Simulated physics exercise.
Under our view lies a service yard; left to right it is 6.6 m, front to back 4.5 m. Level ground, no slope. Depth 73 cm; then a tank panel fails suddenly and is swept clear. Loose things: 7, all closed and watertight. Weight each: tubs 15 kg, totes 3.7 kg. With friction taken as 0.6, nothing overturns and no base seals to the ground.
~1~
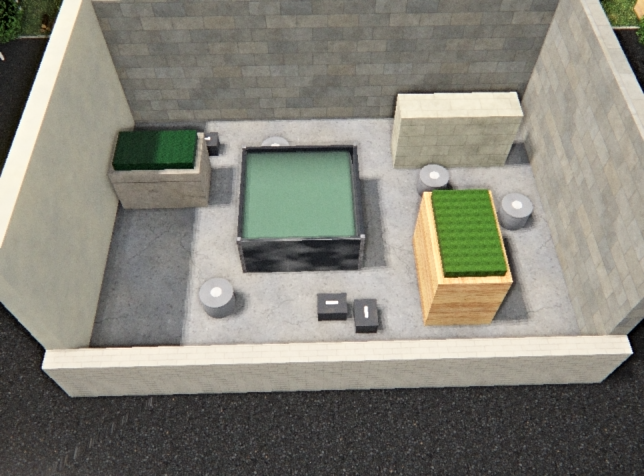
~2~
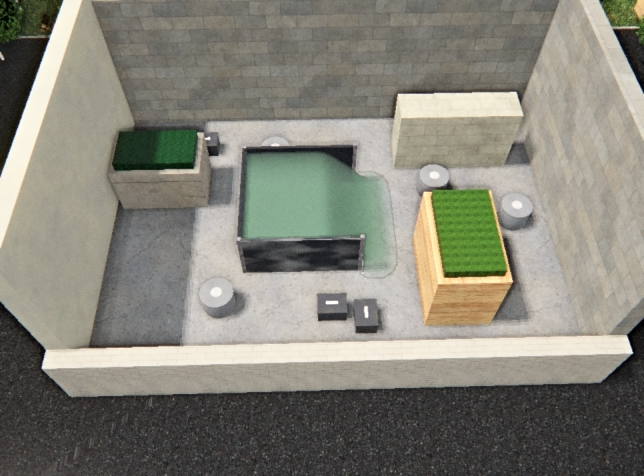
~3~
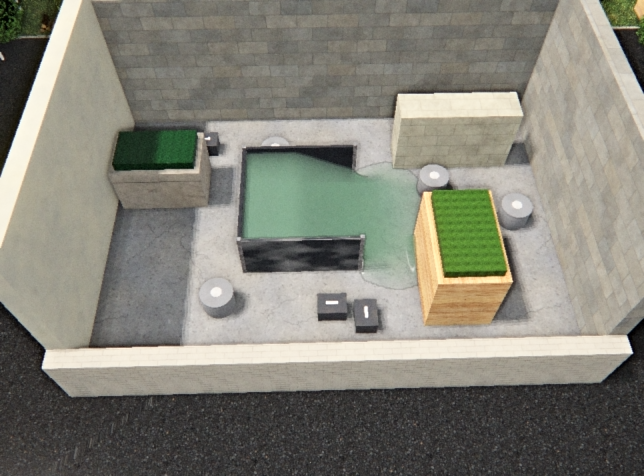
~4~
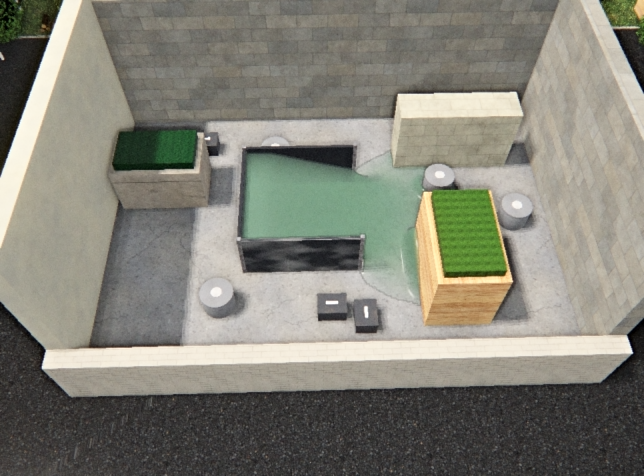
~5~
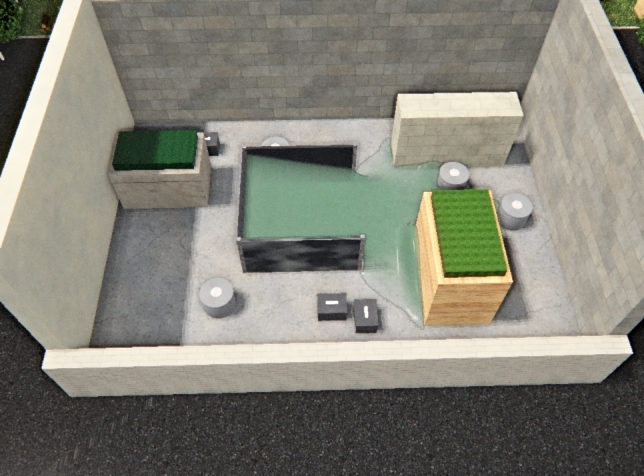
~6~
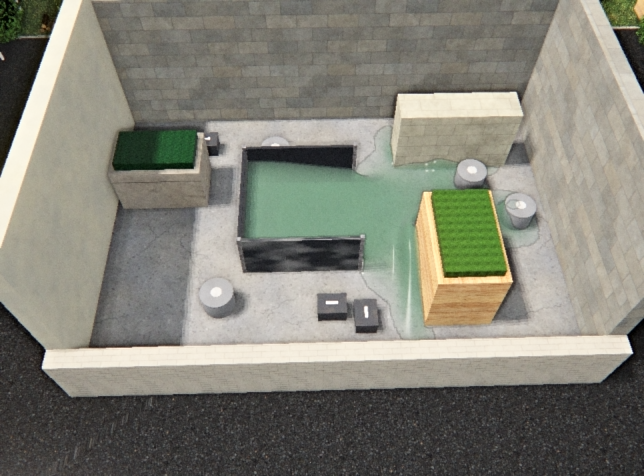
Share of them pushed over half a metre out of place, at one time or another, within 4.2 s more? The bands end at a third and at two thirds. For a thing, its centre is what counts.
Two thirds and up.
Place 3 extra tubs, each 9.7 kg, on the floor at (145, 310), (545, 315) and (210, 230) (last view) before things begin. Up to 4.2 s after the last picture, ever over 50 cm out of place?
Within it, beyond it, within it.
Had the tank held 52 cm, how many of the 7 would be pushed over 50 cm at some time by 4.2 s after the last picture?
That would make 3 of them.
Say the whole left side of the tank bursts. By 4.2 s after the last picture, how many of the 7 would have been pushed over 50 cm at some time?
4.
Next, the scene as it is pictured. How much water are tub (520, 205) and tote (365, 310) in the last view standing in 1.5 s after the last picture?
Close to 8 and 6 centimetres.
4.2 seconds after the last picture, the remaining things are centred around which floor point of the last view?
The centre sits near (310, 233).
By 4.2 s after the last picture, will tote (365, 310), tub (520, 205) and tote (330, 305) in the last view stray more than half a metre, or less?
Beyond the mark, beyond the mark, beyond the mark.
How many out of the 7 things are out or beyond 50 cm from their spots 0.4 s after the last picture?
Count then: 1.
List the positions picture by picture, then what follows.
In the first picture, a tub at (434, 176) rests on the ground; a tub at (517, 205), on the bottom; water covers 2.6 m2; 0 of 7 have shifted.
In the second picture, a tub at (434, 176) rests on the ground; a tub at (517, 205), on the bottom; 3.6 m2 under water; 0 of 7 have shifted.
In the third picture, a tub at (434, 176), on the bottom; a tub at (517, 205) rests on the ground; 4.8 m2 under water; 0 of 7 have shifted.
In the fourth picture, a tub at (440, 175) rests on the ground, 9 cm from its start; a tub at (517, 205) rests on the ground; 5.5 m2 under water; 1 of 7 have shifted.
In the fifth picture, a tub at (454, 173), on the bottom, 32 cm from its start; a tub at (517, 205), on the bottom; water covers 6.4 m2; 1 of 7 have shifted.
In the sixth picture, a tub at (472, 170) rests on the ground, 61 cm from its start; a tub at (521, 205) rests on the ground, 6 cm from its start; water covers 7.4 m2; 2 of 7 have shifted.
Then, 0.4 s after the last picture 1 of 7 are over 50 cm from their spots; 0 afloat.
Then, 1.5 s after the last picture 2 of 7 are over 50 cm from their spots; 1 afloat.
Then, 2.8 s after the last picture 4 of 7 are over 50 cm from their spots; 3 afloat.
Then, 4.2 s after the last picture 6 of 7 are over 50 cm from their spots, and 6 have been at some point; 5 afloat.
